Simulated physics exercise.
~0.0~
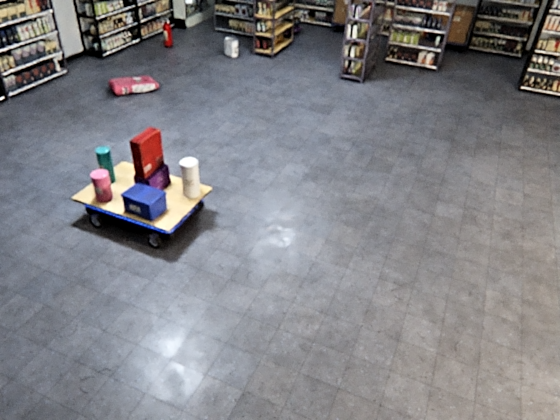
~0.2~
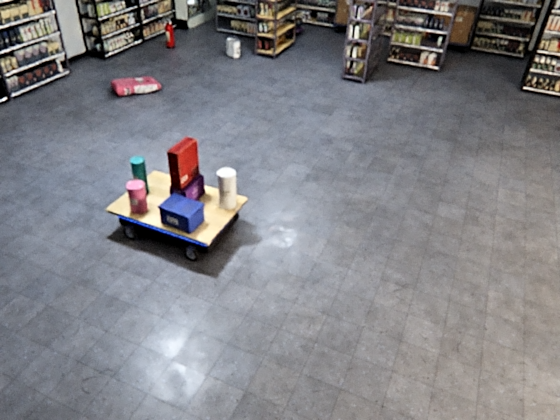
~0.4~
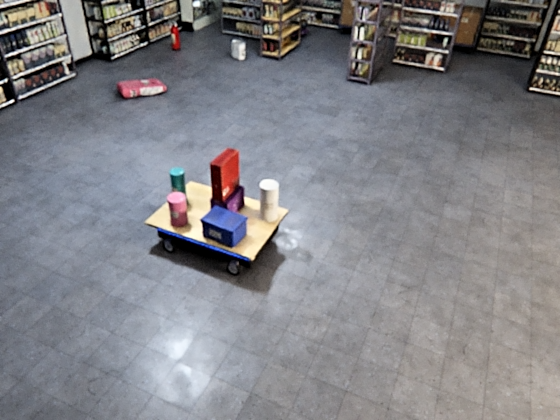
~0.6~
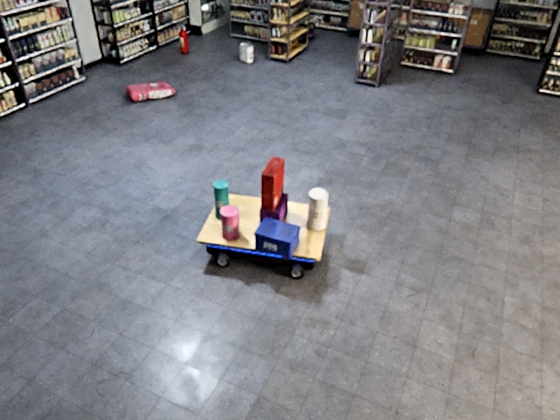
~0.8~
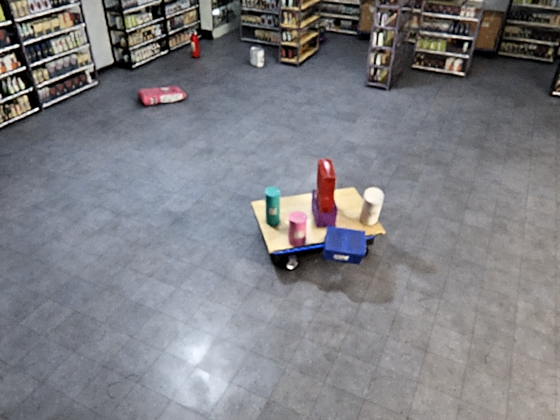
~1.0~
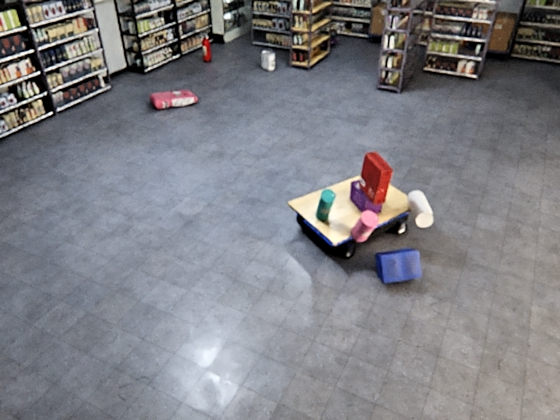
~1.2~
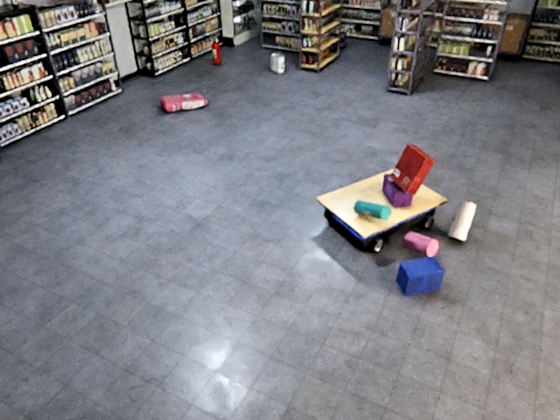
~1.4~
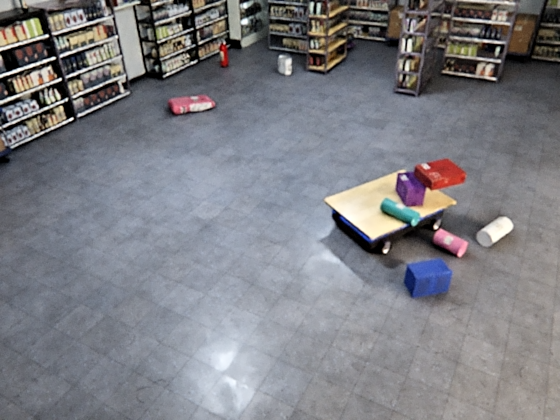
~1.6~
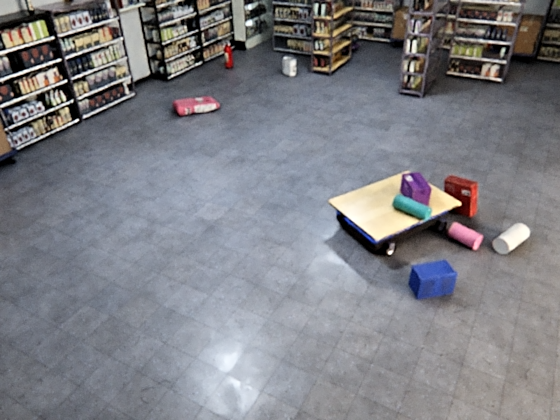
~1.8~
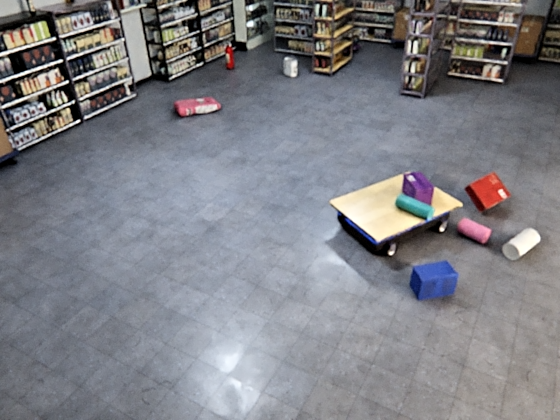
The video shows a flat cart carrying boxes and canisters across a store floor, turning as the load slides and topples. The blue tote, white and pink canisters, and red box fall off, while the purple parcel and tipped turquoise canister remain on the stopped cart.
